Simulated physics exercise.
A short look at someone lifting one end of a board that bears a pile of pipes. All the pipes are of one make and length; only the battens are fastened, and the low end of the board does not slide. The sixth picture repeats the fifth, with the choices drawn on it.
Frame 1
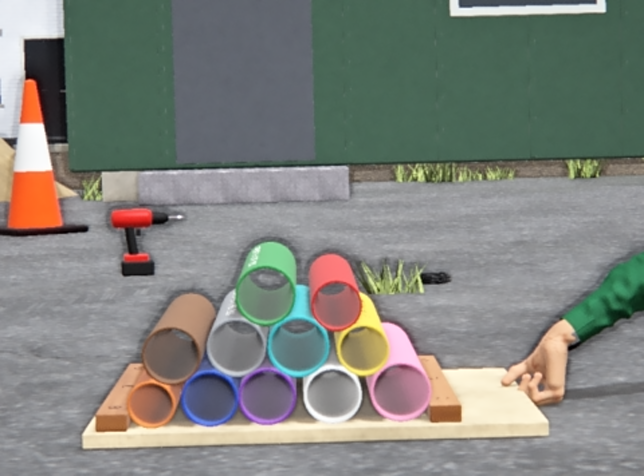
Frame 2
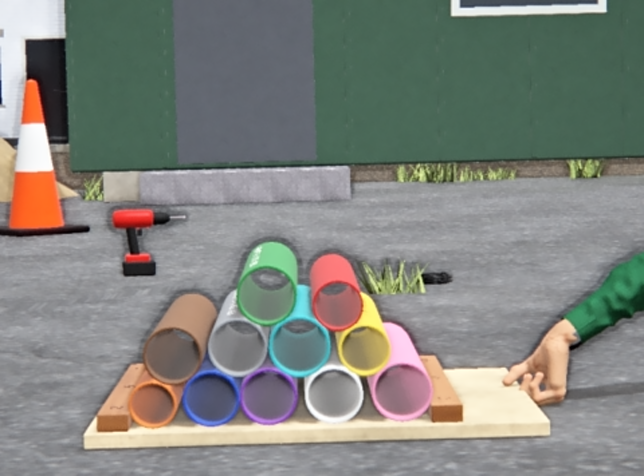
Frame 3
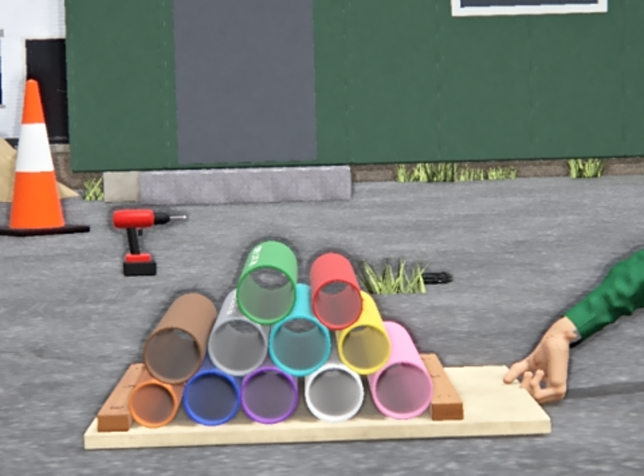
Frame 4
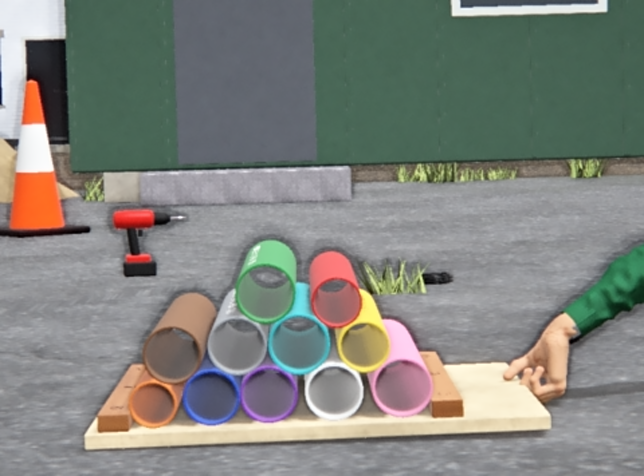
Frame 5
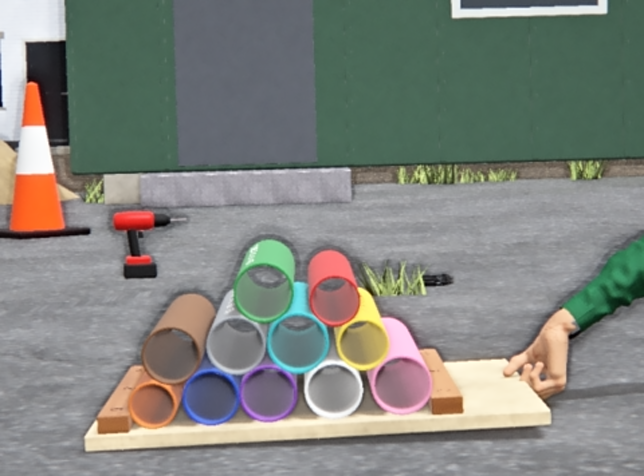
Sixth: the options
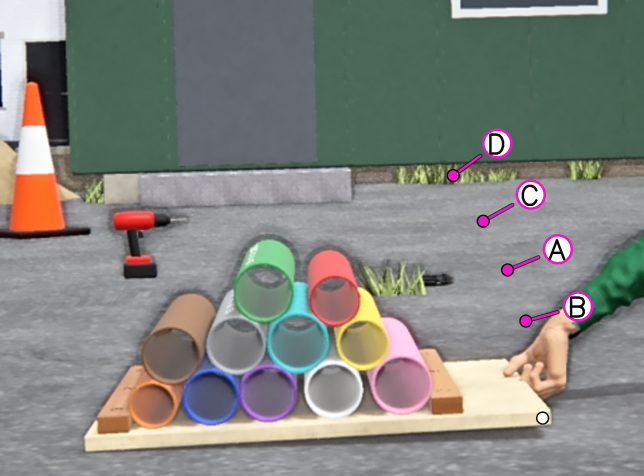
A hand in a green sleeve gripped the right end of a wooden board stacked with colorful pipes and raised it very slightly, while the pipes shifted barely, if at all, between the end blocks.
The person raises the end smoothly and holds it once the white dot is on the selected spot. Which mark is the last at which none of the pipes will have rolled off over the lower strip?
It can be raised to B.
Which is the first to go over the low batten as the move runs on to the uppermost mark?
First is the brown one.
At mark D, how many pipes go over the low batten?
With D, six.
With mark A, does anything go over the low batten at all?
Yes, at A.
On the marked copy, A at (508, 270); B at (526, 321); C at (484, 221); D at (453, 176); the white dot at (543, 418).
With B. Early on, board at 12°.
Further on, board at 14°.
At the end, board at 14°, none over the low batten.
As for the rest, A four over the low batten (brown, turquoise, grey, green); C six over the low batten; D six over the low batten.
